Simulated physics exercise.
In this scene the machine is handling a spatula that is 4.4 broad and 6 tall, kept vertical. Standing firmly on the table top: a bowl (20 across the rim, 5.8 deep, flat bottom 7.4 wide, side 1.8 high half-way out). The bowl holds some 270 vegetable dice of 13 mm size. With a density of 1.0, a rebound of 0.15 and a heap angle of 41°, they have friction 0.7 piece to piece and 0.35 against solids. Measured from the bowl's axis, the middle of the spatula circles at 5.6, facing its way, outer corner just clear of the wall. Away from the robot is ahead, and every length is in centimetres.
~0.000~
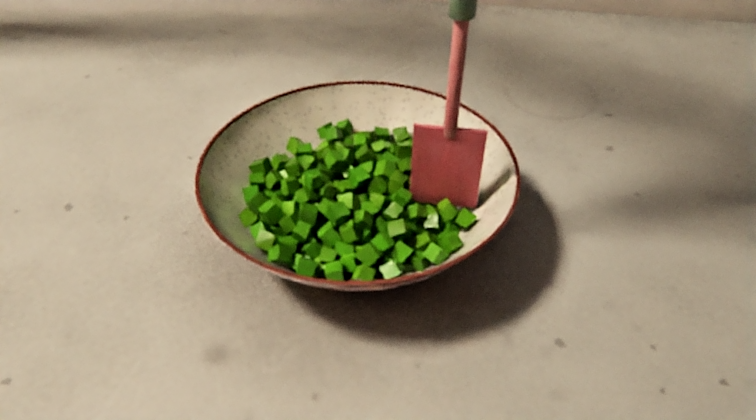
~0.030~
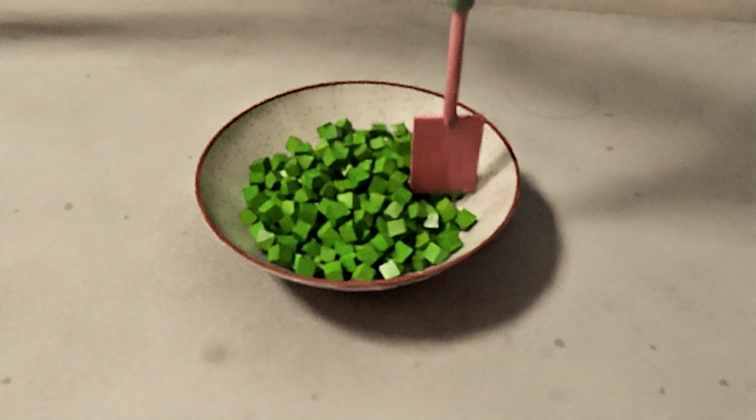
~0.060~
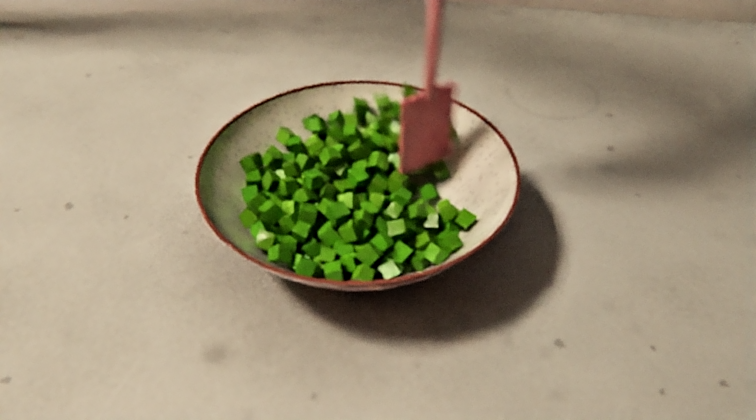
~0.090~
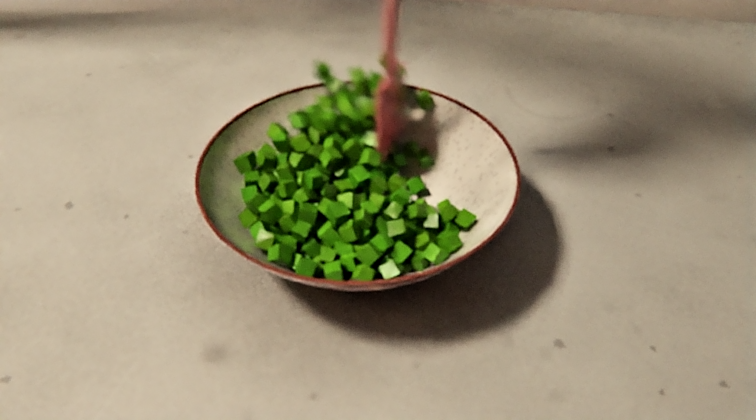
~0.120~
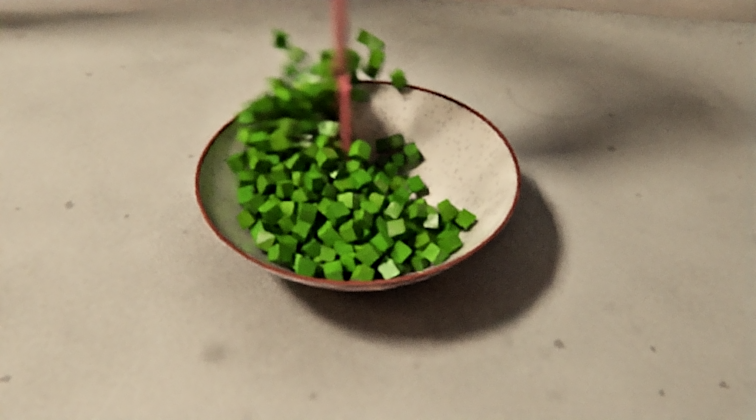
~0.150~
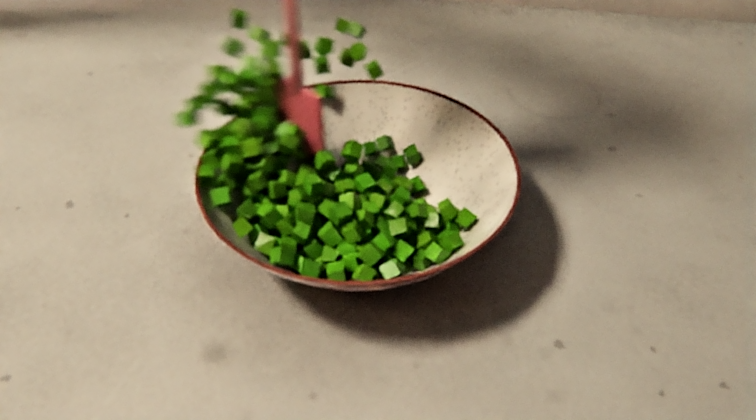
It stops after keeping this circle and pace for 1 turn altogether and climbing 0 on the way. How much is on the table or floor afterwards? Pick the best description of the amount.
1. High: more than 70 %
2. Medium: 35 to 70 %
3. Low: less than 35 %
The answer is 2.
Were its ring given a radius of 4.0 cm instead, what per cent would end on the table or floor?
That would make it around 55 percent.
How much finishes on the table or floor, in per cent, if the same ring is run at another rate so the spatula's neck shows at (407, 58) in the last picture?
Something like 20 percent, roughly.
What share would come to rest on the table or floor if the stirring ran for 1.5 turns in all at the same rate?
Roughly 60 percent would end up there.
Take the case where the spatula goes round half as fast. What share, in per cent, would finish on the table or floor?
It would come to around 30 percent.
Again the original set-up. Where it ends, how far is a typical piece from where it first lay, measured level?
Somewhere around 11 centimetres.
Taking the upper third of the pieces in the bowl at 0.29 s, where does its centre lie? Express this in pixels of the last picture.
Near pixel (425, 226).
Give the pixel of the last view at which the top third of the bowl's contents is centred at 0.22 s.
About pixel (297, 231).
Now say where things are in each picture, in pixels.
Spatula neck at (453, 106), 0° round; upper third of the load around (346, 184), from x 250 to 465, top at y 130; 272 in the bowl, in the first frame.
Spatula neck at (452, 95), 13° round; upper third of the load around (348, 183), from x 250 to 470, top at y 130, in the second frame.
Spatula neck at (431, 70), 45° round; upper third of the load around (358, 161), from x 250 to 465, top at y 95, in the third frame.
Spatula neck at (390, 54), 78° round; upper third of the load around (343, 143), from x 245 to 465, top at y 60; 271 in the bowl, 1 in flight or on the tool, in the fourth frame.
Spatula neck at (341, 52), 112° round; upper third of the load around (312, 138), from x 240 to 465, top at y 40; 266 in the bowl, 6 in flight or on the tool, in the fifth frame.
Spatula neck at (296, 64), 145° round; upper third of the load around (266, 136), from x 190 to 465, top at y 20; 250 in the bowl, 22 in flight or on the tool, in the sixth frame.
By 0.22 s, 222° round, highest piece 11 above the table; 216 in the bowl, 1 on the table or floor, 55 in flight or on the tool.
By 0.29 s, 299° round, highest piece 11 above the table; 179 in the bowl, 23 on the table or floor, 70 in flight or on the tool.
By 0.52 s, 0° round, highest piece 5 above the table; 142 in the bowl, 129 on the table or floor, 1 in flight or on the tool.
By 1.22 s, 0° round, highest piece 5 above the table; 142 in the bowl, 130 on the table or floor.
Final count, 142 in the bowl, 130 on the table or floor. That is 48 % on the table or floor.
